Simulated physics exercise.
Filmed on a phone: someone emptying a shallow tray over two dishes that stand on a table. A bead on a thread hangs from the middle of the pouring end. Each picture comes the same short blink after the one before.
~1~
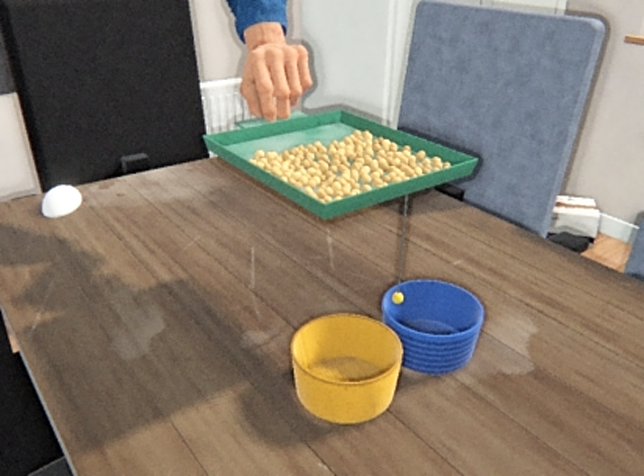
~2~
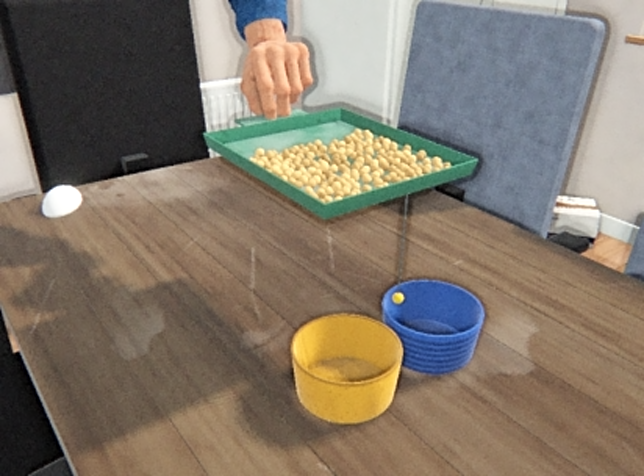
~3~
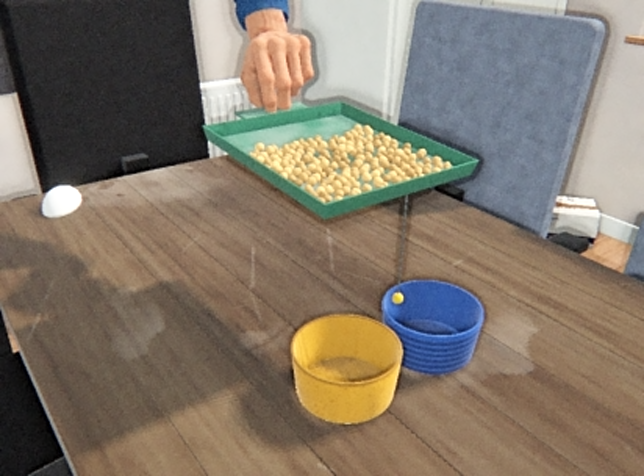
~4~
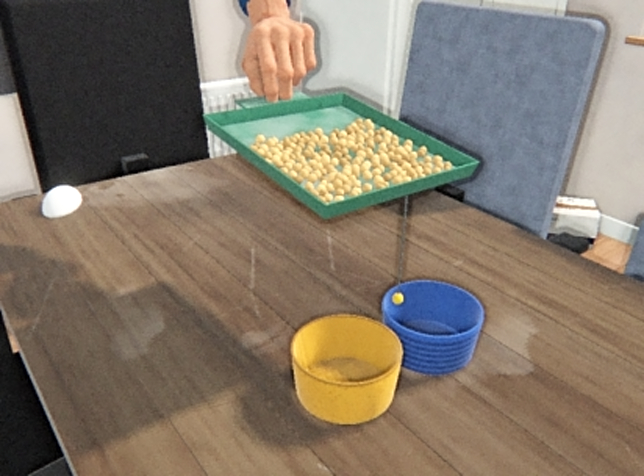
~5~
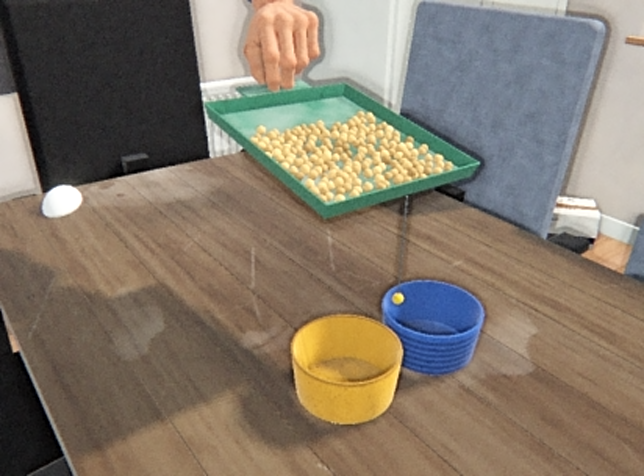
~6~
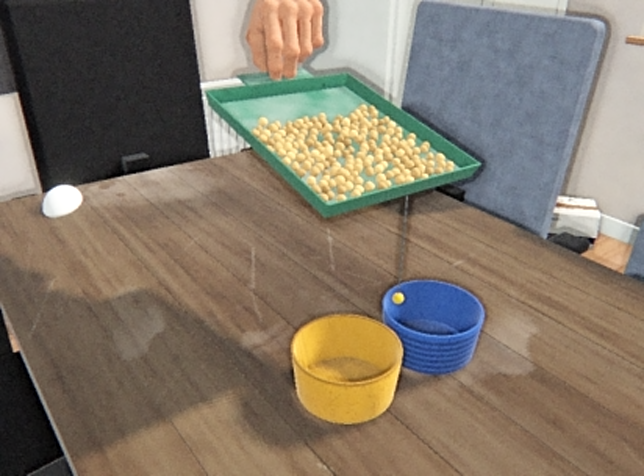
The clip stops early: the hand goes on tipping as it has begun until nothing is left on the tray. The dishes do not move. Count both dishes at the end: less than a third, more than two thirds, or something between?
Together they catch from one third to two thirds.
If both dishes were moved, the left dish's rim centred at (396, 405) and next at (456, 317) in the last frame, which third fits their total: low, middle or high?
One: One to two thirds. Two: In the middle band.
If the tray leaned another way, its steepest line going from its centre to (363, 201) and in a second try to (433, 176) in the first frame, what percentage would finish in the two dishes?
Near 80 % and 50 %.
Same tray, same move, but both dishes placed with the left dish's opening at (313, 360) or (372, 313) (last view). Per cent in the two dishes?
The first gives 30 %, the second 10 %.
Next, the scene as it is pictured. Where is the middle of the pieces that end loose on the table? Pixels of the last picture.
At about (475, 414).
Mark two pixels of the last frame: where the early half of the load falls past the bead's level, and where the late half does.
At about (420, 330), then at (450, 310).
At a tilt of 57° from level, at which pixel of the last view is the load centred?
Close to (394, 147).
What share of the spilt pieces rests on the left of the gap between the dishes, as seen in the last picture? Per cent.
It comes to 10 per cent or so.
Soon after the last picture, tray tipped steeply; nearly all on the tray; a stray few in the air.
A little later, tray tipped right over; about two thirds on the tray; a stray few in the left dish; a stray few in the right dish; a stray few outside both; about a quarter in the air.
Later still, tray tipped past a quarter turn; about a quarter in the left dish; about a quarter in the right dish; about half outside both.
At rest, tray tipped past a quarter turn; about a quarter in the left dish; about a quarter in the right dish; about half outside both.
